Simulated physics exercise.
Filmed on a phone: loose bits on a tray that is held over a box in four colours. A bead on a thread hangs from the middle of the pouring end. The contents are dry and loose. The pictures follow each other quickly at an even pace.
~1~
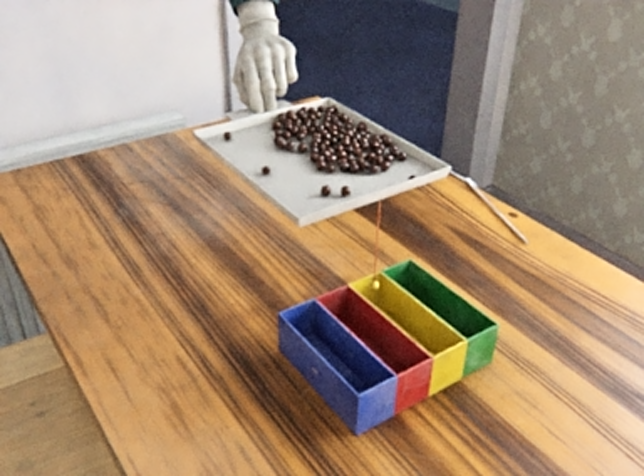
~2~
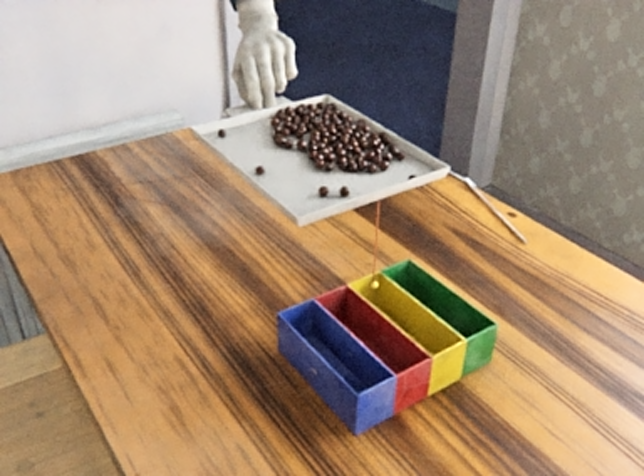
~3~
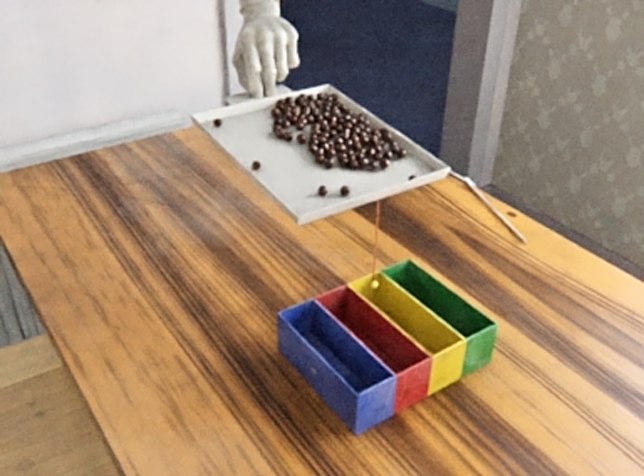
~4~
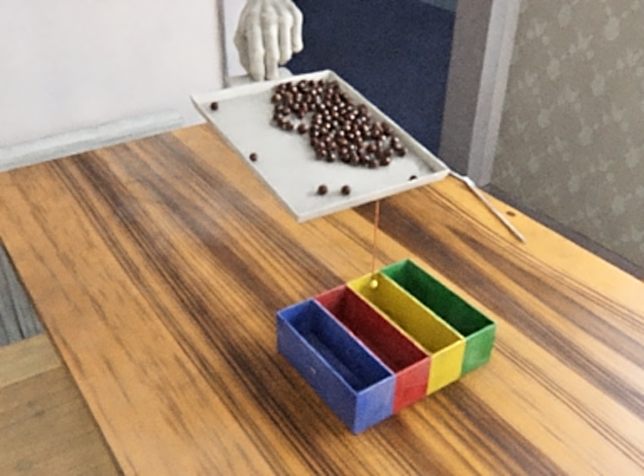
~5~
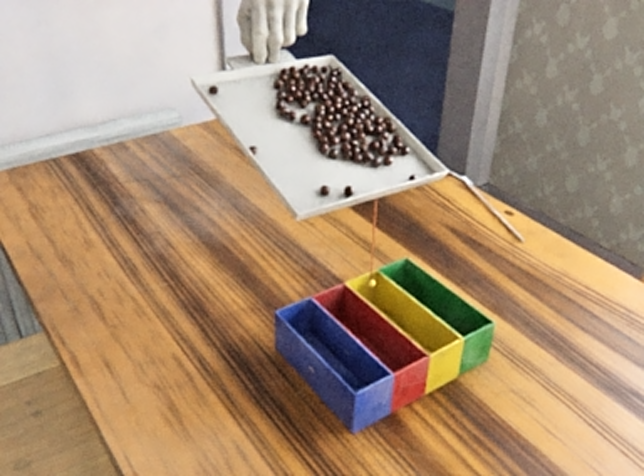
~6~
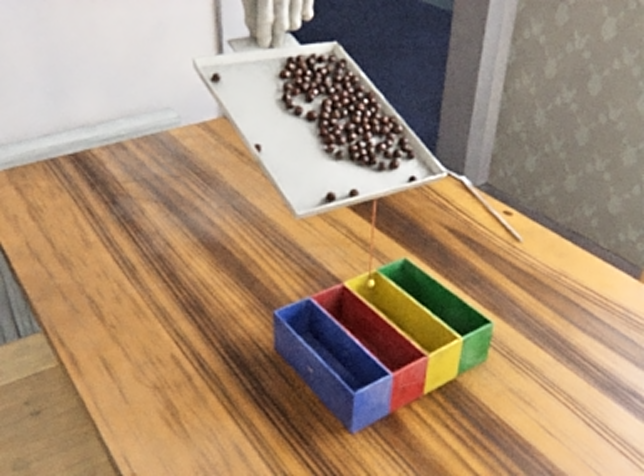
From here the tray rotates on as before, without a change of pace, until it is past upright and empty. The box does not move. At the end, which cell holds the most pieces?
The green cell gets the most.
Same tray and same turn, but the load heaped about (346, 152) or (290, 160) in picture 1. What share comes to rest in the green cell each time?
The first gives 30 %, the second 30 %.
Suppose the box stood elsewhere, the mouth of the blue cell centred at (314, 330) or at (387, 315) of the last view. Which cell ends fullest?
One: The green one. Two: The cell in yellow.
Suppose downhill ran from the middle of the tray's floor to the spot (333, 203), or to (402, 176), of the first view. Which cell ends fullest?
The first try: The blue cell. The second: Green.
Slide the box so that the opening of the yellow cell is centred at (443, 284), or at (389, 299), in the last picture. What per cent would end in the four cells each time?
About 90 and 50 per cent.
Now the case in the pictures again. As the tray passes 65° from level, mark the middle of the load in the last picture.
Close to (418, 185).
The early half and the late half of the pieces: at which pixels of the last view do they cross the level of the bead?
Around (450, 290) and then (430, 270).
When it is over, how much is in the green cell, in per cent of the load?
About 30 per cent.
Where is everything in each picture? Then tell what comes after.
In the first picture, corners of the pouring end (300, 216) and (448, 166), level; middle of the load (339, 137), chocolate balls; bead on its thread (374, 285); blue cell (377, 402); red cell (413, 383); yellow cell (448, 365); green cell (480, 348).
In the second picture, corners of the pouring end (299, 216) and (447, 167), level; middle of the load (338, 135).
In the third picture, corners of the pouring end (299, 215) and (447, 168), tipped barely, lowest at the right corner; middle of the load (339, 129).
In the fourth picture, corners of the pouring end (300, 213) and (446, 169), tipped a little, lowest at the right corner; middle of the load (340, 120), just a few on the move.
In the fifth picture, corners of the pouring end (299, 211) and (445, 170), tipped clearly, lowest at the right corner; middle of the load (343, 113), about a tenth on the move.
In the sixth picture, corners of the pouring end (299, 211) and (444, 172), tipped clearly, lowest at the right corner; middle of the load (350, 109), every one on the move; blue cell (372, 400); red cell (409, 381); yellow cell (443, 363); green cell (475, 346).
Just after the last frame, tray tipped steeply; roughly two thirds on the tray; about a tenth in the green cell; just a few in the yellow cell; roughly a third falling or outside the box.
A moment on, tray tipped past a quarter turn; about a tenth on the tray; roughly a quarter in the green cell; about a tenth in the yellow cell; just a few in the red cell; roughly half falling or outside the box.
Further on, tray tipped past a quarter turn; roughly a third in the green cell; roughly a quarter in the yellow cell; just a few in the red cell; roughly half falling or outside the box.
When it is over, tray tipped past a quarter turn; roughly a third in the green cell; roughly a quarter in the yellow cell; just a few in the red cell; not one in the blue cell; roughly half outside the box.
